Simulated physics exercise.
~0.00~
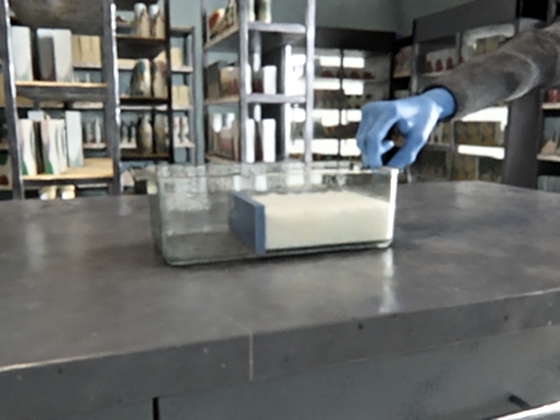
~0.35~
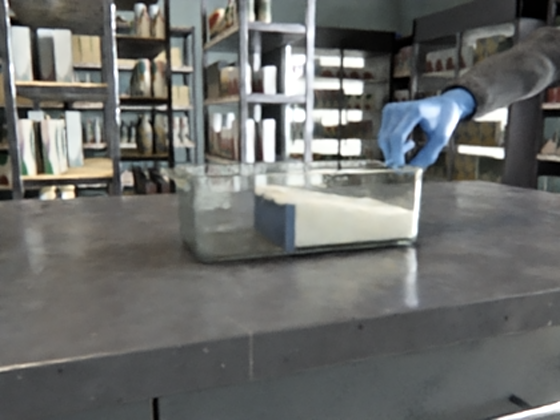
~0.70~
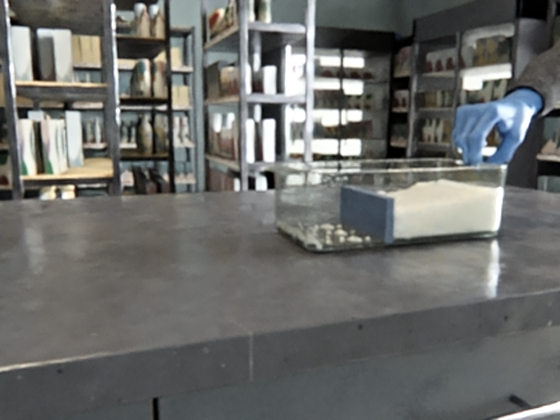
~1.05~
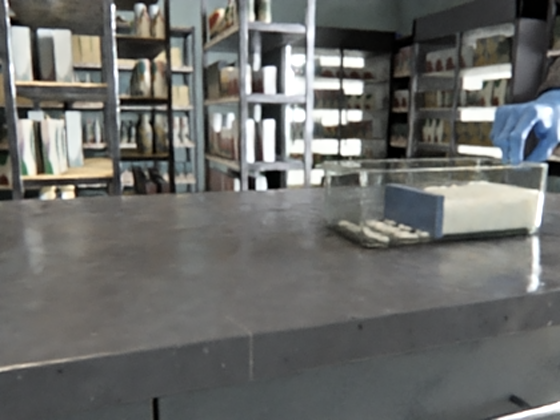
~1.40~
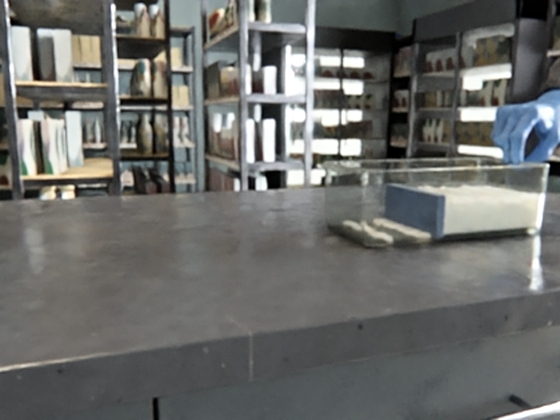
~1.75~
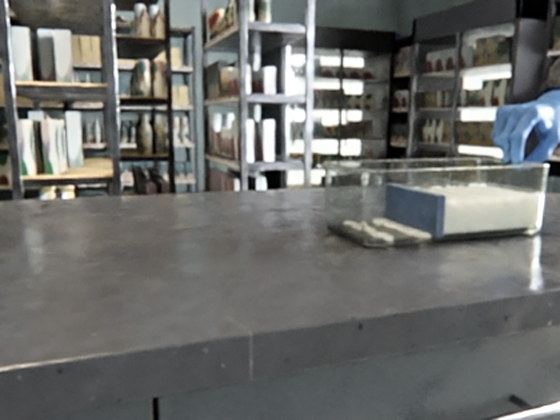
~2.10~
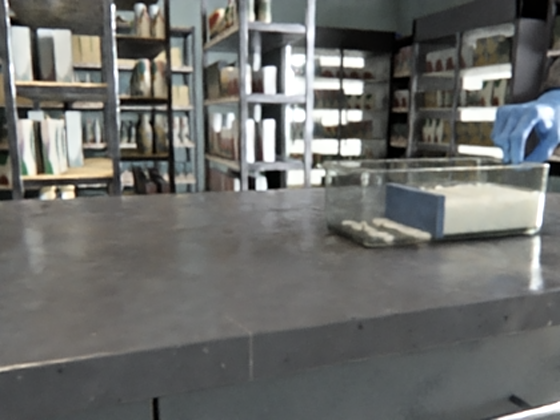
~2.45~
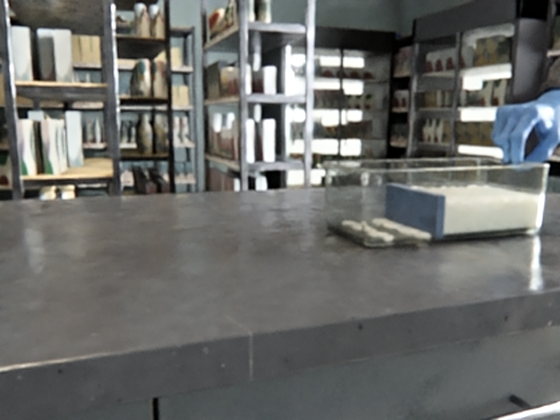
In a room lined with shelves of books and jars, a dark grey tabletop is seen from its front edge by a still camera. A clear glass food box stands on it, split by a low blue wall, with white milk filling only the right part. A blue-gloved hand in a grey sleeve holds the box's right end and draws it rightwards across the table. As it slides, a little white appears on the floor of the left part. The box stops near the right side, the hand still at its end, with a small pale patch left of the wall and most milk still on the right.
